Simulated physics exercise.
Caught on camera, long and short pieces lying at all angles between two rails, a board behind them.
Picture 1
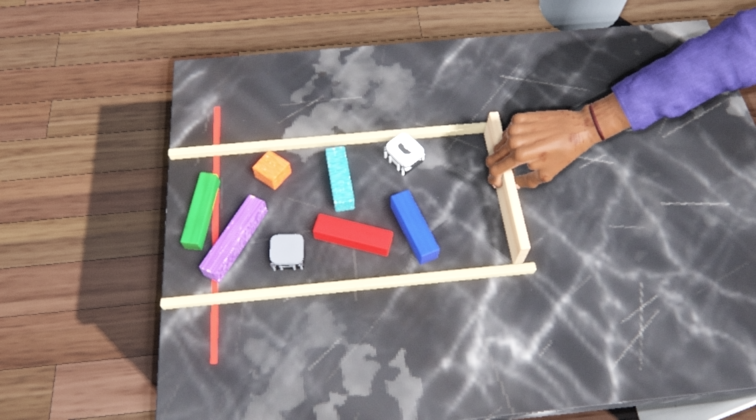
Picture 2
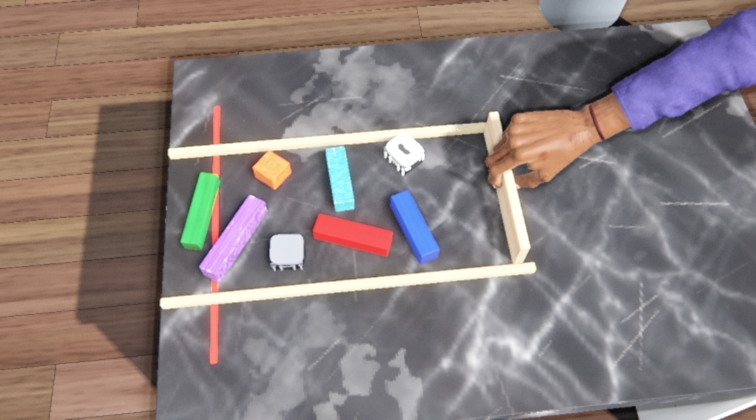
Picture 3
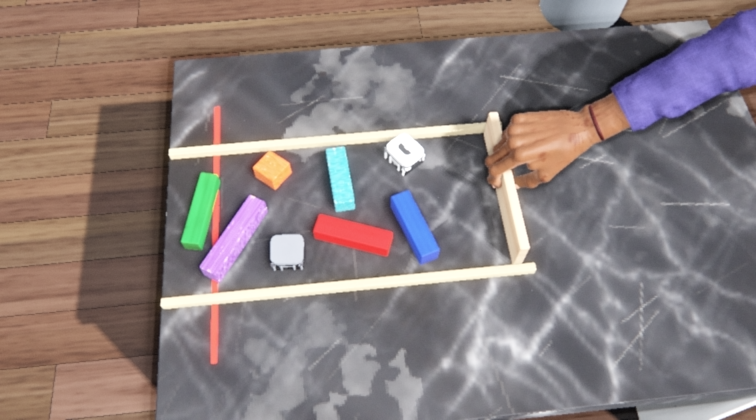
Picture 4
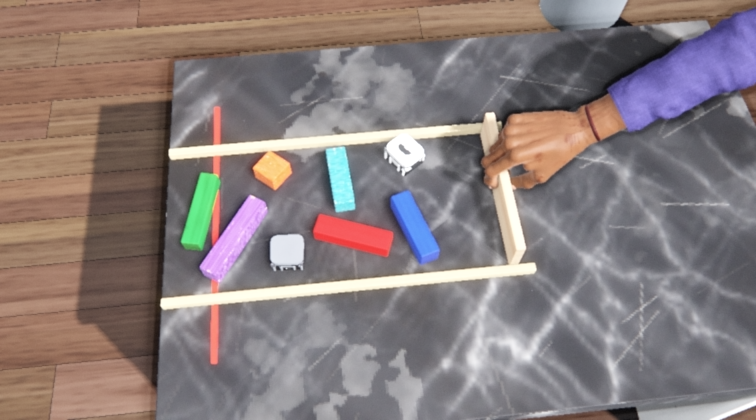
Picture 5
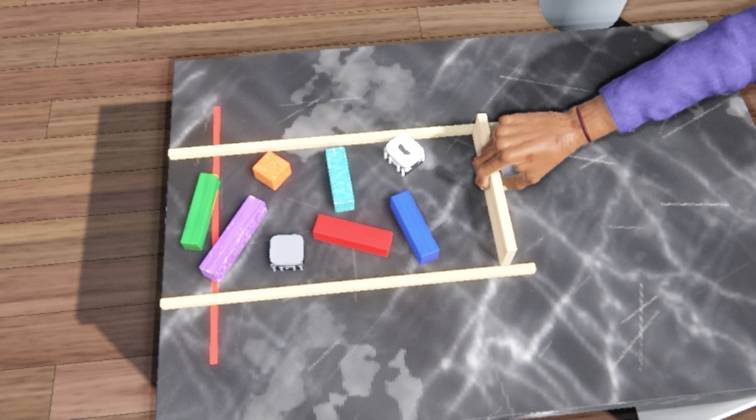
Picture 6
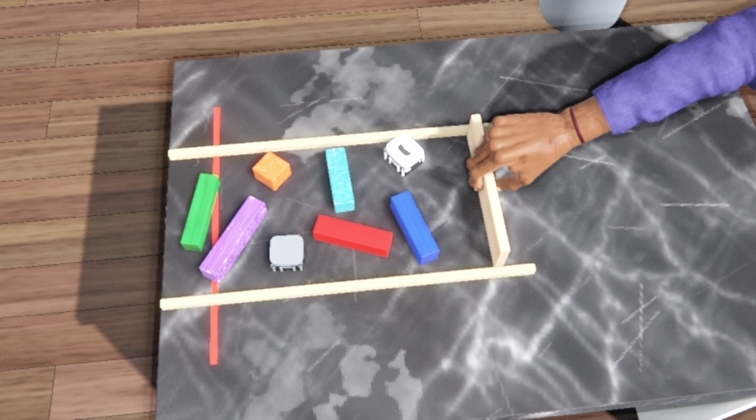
A hand in a purple sleeve holds a pale wooden board across the right end of two light rails on a dark marbled table, seen from above over a wooden floor. Between the rails lie green, purple, orange, turquoise, red and blue pieces, with grey and white objects, near a red strip at left. The board stays still, then slides slightly left, touching nothing between the rails; the camera stays fixed.
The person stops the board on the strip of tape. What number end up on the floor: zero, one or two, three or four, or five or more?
Here the number that fall off is three or four.
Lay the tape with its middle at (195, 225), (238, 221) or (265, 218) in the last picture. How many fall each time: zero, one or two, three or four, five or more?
The falls would be five or over; one or two; not one.
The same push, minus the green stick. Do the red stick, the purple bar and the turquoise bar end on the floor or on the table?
The red stick holds on; the purple bar is lost; the turquoise bar is kept.
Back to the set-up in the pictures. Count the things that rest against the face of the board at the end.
That makes 2.
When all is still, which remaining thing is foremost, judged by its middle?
It is the red stick.
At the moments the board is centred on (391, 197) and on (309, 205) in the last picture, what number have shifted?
At the one place 3, at the other 7.
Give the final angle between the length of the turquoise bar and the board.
Roughly 10° out of line.
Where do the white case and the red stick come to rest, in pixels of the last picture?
Near (201, 166) and (171, 245).
Soon after, none off yet; green stick at rest near (201, 212); purple bar at rest near (235, 239); orange block at rest near (272, 171).
After that, none off yet; green stick at rest near (201, 212); purple bar displaced a little near (222, 235); orange block displaced about its own width near (238, 175).
In the end, the number that fall off is three or four; gone, grey case, orange block, purple bar and green stick.
